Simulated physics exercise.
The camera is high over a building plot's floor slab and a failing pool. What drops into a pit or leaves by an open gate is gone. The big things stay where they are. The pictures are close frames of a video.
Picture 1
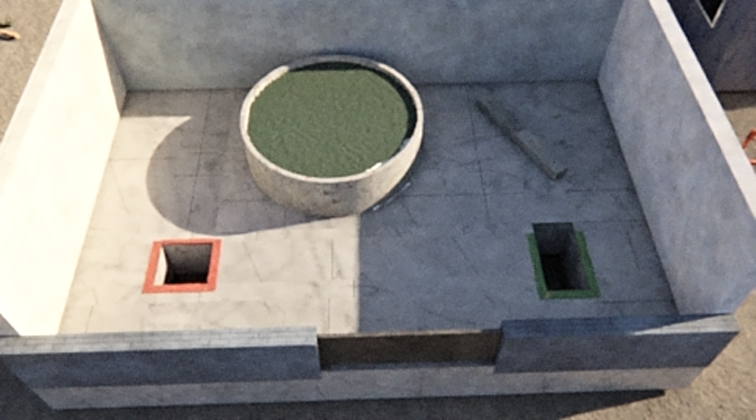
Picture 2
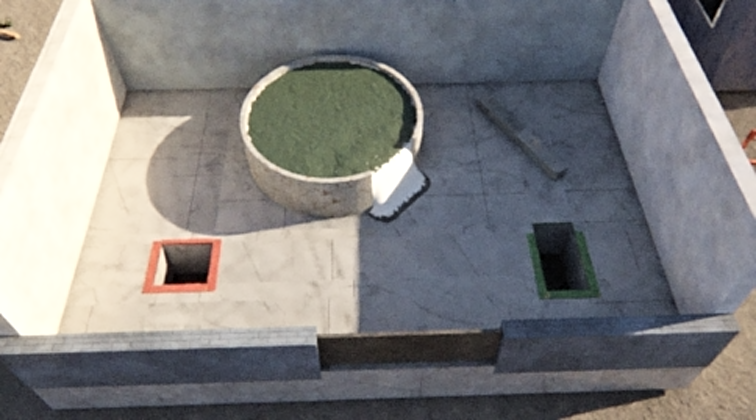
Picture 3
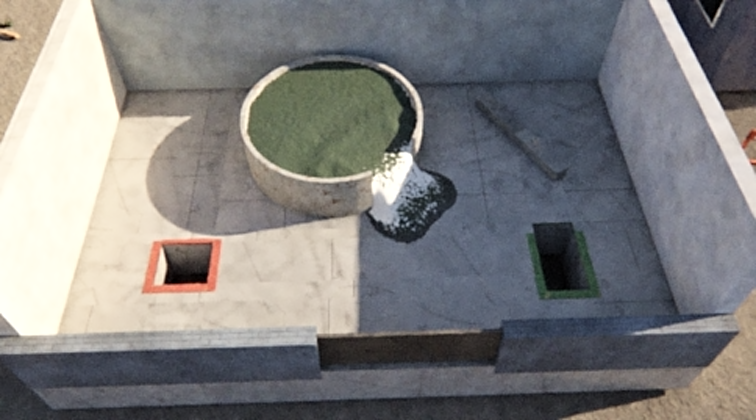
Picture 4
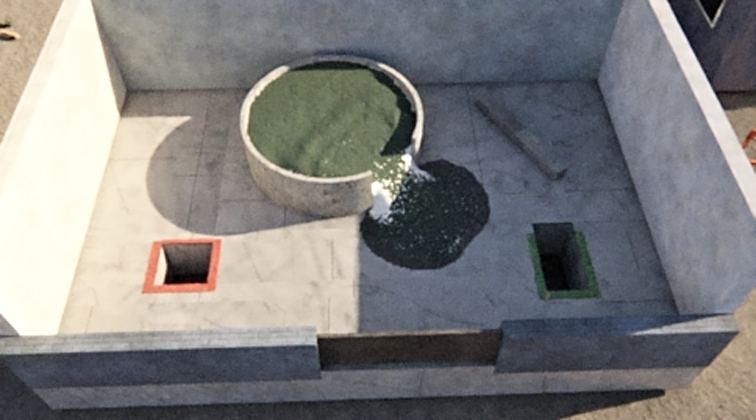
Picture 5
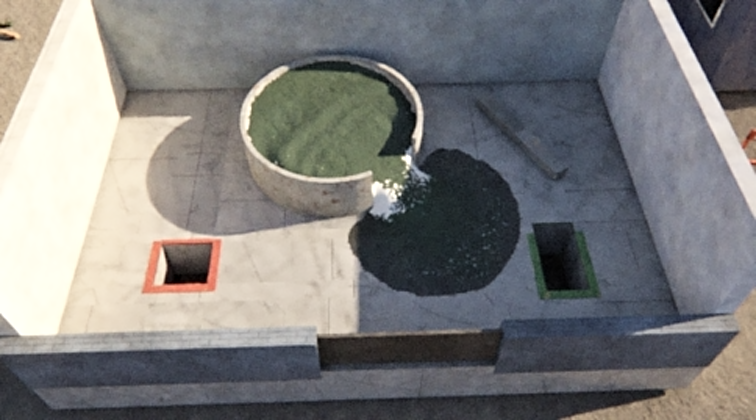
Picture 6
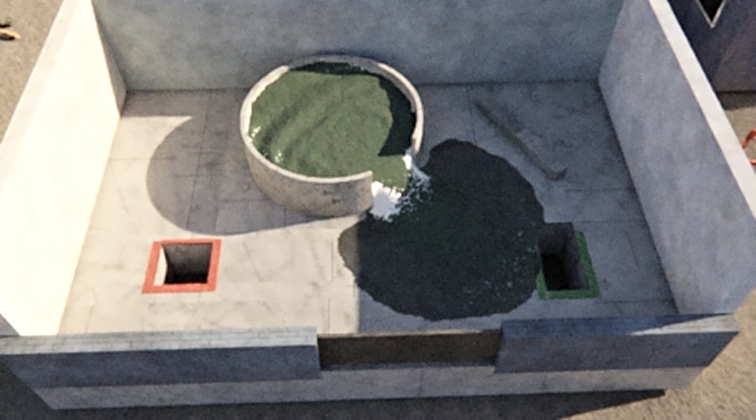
Dark green water bursting through the side of a round pool and spreading across a walled concrete floor toward the lower right.
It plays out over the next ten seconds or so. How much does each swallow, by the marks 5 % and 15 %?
One by one: The gate takes less than 5 %; the green pit takes more than 15 %; the red pit takes less than 5 %.
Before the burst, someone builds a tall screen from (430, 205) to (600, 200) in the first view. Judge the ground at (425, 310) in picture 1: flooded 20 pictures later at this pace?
At that place: Under water.
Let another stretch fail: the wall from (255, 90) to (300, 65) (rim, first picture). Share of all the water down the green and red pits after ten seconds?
Parts in a hundred: Green 8, red 15.
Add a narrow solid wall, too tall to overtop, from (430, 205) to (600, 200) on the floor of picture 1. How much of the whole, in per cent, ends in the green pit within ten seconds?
Roughly, in per cent: Green 20.
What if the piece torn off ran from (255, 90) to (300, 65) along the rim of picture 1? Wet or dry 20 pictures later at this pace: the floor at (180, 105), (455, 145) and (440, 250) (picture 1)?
One after the other: Covered, clear, no water.
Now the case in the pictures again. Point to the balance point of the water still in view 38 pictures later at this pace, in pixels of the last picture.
Around (414, 193).
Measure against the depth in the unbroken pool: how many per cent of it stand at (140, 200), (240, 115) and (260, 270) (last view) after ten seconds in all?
In that order: 2, 0 and 2 per cent.
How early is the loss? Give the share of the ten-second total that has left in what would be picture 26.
Some 35 per cent.
A moment on, water covers 30 % of the floor; the gate 0 %, the green pit 3 %, the red pit 0 %.
Next, water covers 35 % of the floor; the gate 0 %, the green pit 7 %, the red pit 0 %.
Then, water covers 50 % of the floor; the gate 0 %, the green pit 14 %, the red pit 0 %.
Later, water covers 70 % of the floor; the gate 0 %, the green pit 26 %, the red pit 1 %.
In the end, water covers 80 % of the floor; the gate 0 %, the green pit 36 %, the red pit 2 %.
